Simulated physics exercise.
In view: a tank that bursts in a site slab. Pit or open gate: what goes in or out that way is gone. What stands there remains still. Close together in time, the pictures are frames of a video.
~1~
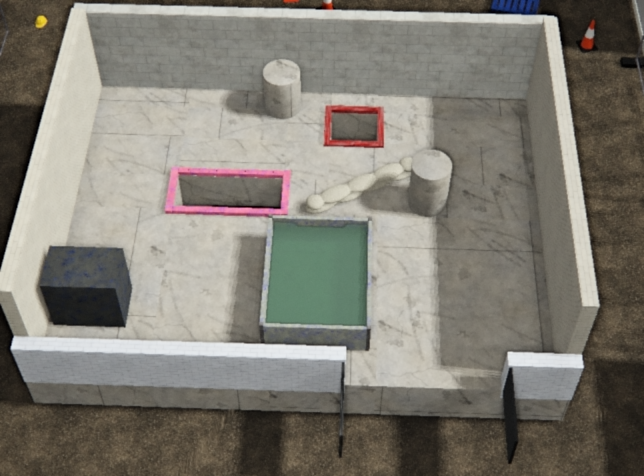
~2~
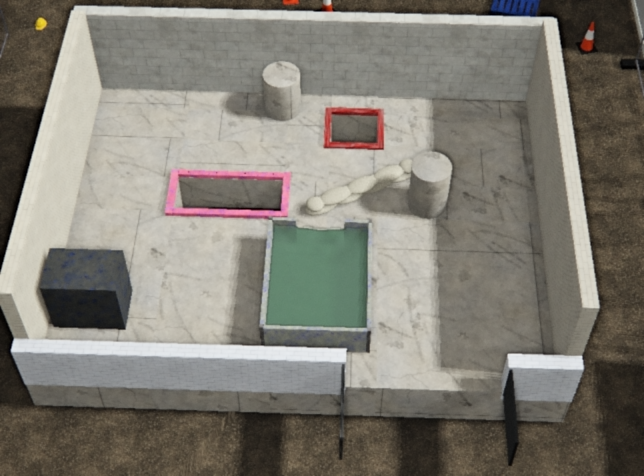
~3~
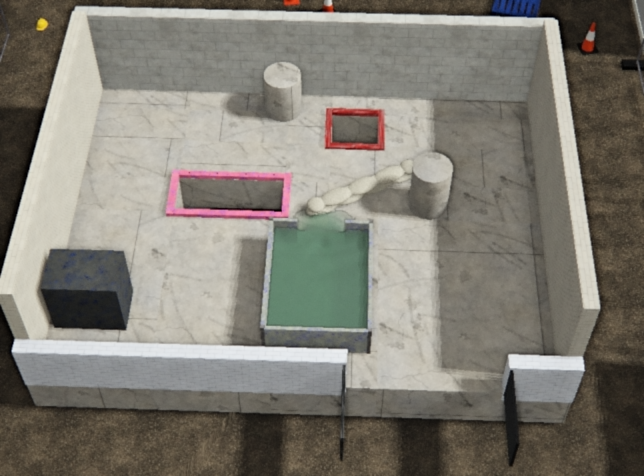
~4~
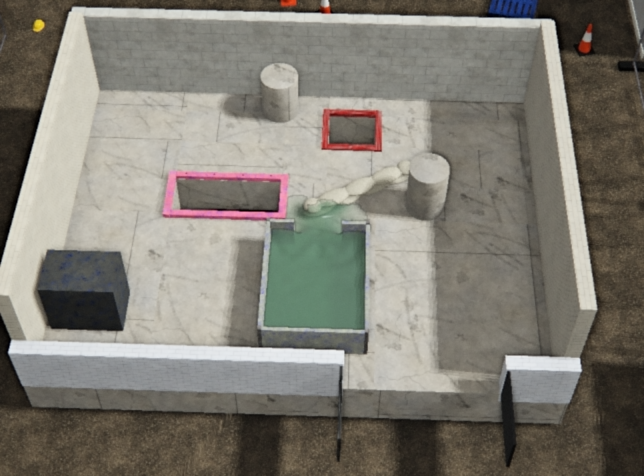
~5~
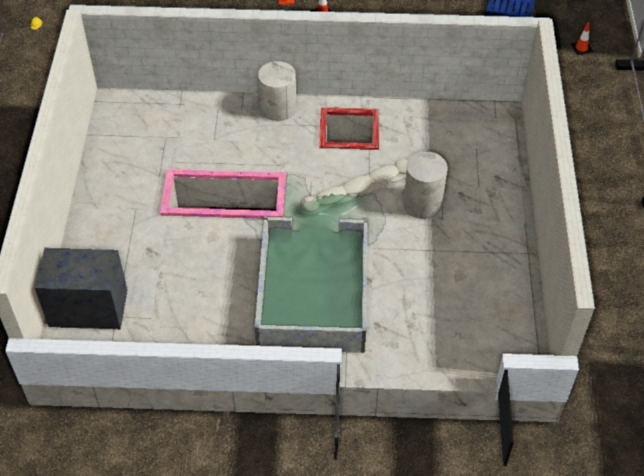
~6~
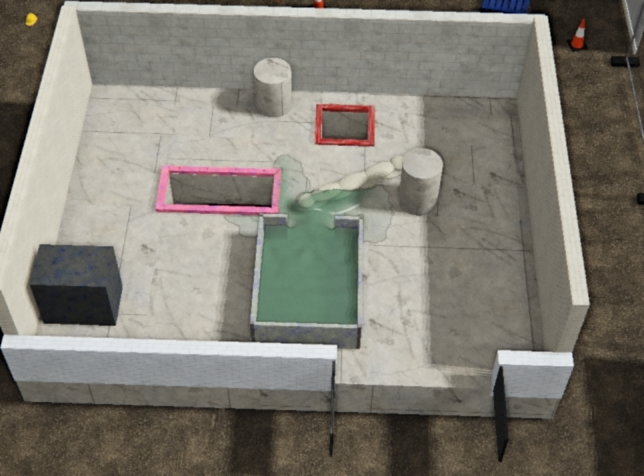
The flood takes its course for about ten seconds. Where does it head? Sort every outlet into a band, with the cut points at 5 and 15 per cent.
Final shares: The gate 5 to 15 %; the pink pit 5 to 15 %; the red pit under 5 %.
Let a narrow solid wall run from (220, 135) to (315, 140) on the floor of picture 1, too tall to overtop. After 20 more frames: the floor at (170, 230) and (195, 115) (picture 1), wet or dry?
Going by the list, I'd say reached by the flood, then kept clear of the flood.
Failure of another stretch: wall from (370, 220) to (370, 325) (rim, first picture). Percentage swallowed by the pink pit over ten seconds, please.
Per cent to pink: 0.
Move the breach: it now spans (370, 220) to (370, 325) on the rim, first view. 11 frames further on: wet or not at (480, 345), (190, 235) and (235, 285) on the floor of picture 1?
In the order asked: Sodden, out of reach, out of reach.
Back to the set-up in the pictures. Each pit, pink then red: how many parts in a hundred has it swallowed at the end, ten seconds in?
The first holds 8 per cent and the second 2 per cent.
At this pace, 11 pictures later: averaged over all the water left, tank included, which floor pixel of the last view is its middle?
The water's centre sits above (327, 258).
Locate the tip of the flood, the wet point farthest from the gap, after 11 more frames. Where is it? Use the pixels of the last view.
Point: (490, 144) in the last picture's pixels.
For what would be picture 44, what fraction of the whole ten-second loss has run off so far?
It comes to around 60 per cent.
A moment on, water covers 15 % of the floor; the gate 0 %, the pink pit 2 %, the red pit 0 %.
Next, water covers 25 % of the floor; the gate 0 %, the pink pit 4 %, the red pit 0 %.
Then, water covers 40 % of the floor; the gate 0 %, the pink pit 6 %, the red pit 1 %.
Later, water covers 50 % of the floor; the gate 2 %, the pink pit 7 %, the red pit 2 %.
In the end, water covers 65 % of the floor; the gate 9 %, the pink pit 7 %, the red pit 2 %.
